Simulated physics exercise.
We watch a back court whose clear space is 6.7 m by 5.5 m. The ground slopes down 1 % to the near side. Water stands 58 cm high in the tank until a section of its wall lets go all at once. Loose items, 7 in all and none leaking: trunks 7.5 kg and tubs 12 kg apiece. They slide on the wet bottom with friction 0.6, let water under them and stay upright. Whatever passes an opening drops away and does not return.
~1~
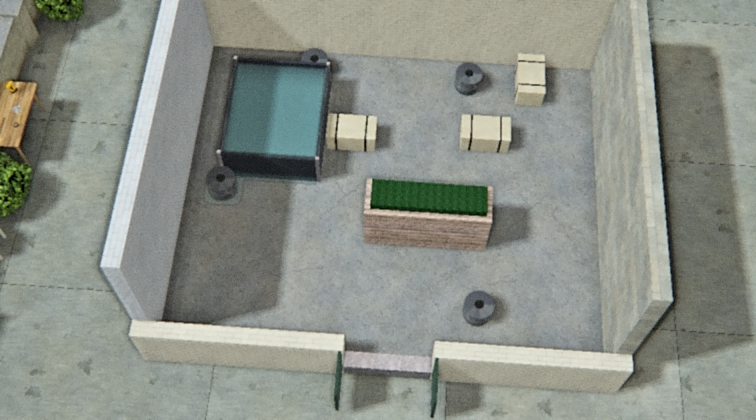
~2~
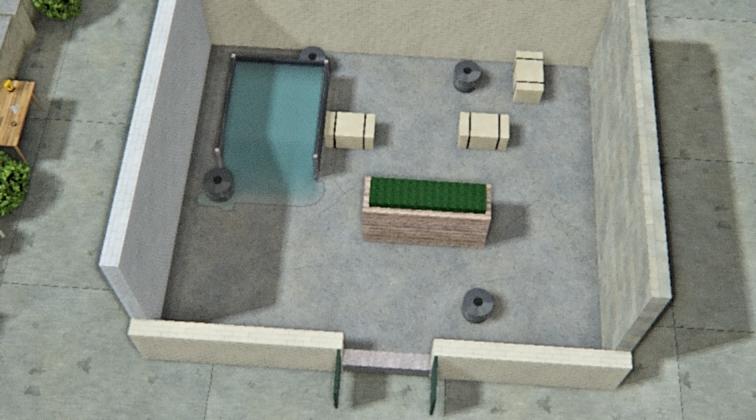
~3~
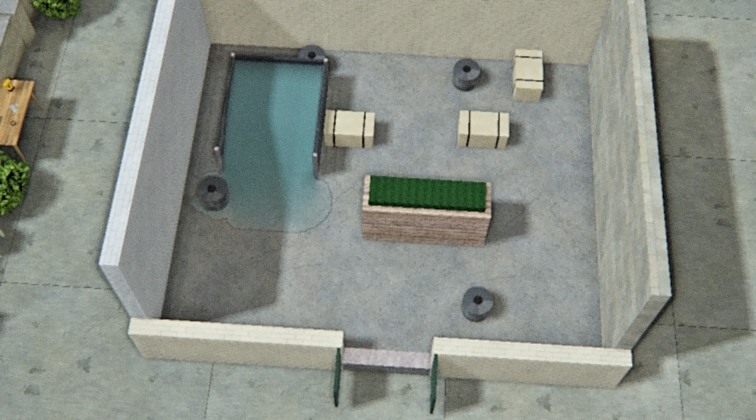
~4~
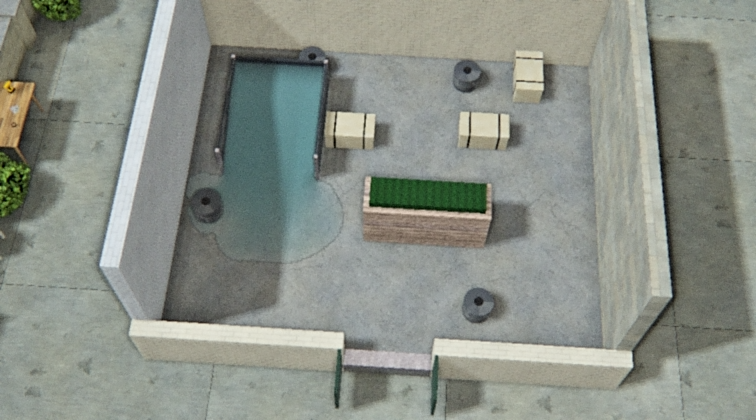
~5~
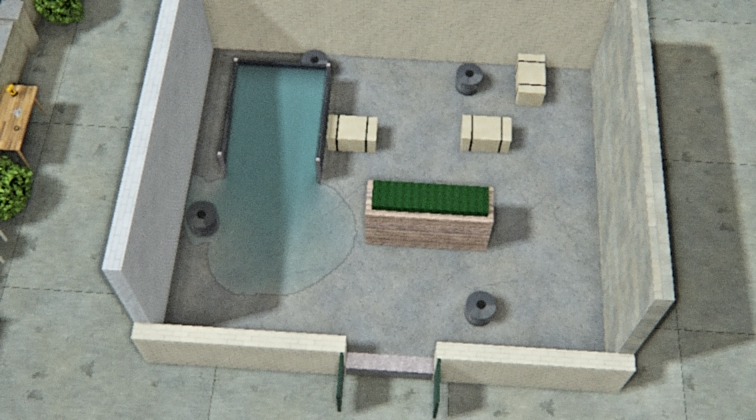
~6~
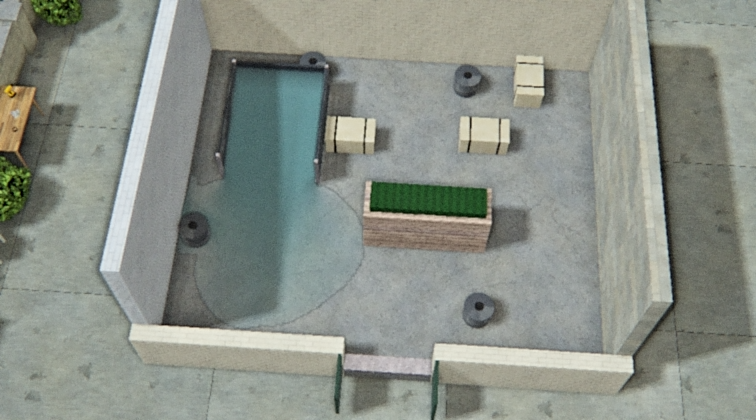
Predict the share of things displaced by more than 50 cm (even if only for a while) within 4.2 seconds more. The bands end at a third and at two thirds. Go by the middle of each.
It is not even a third.
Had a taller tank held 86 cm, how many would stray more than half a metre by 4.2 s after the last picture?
In that case 2 of them.
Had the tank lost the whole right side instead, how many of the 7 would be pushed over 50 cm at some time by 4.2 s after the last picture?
In that case 4 of them.
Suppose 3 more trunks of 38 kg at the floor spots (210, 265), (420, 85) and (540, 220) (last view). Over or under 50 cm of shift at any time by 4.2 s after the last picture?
In that order: Over, under, less.
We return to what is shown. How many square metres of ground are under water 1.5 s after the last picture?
Some 13 m2.
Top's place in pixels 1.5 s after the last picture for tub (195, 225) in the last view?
Near (182, 312).
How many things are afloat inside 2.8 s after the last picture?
I count 1.
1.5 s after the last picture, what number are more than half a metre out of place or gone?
1 of them.
Then, 0.4 s after the last picture 1 of 7 are over 50 cm from their spots; 0 afloat.
Then, 1.5 s after the last picture 1 of 7 are over 50 cm from their spots; 1 afloat.
Then, 2.8 s after the last picture 1 of 7 are over 50 cm from their spots; 1 afloat.
Then, 4.2 s after the last picture 2 of 7 are over 50 cm from their spots, and 2 have been at some point; 1 afloat.
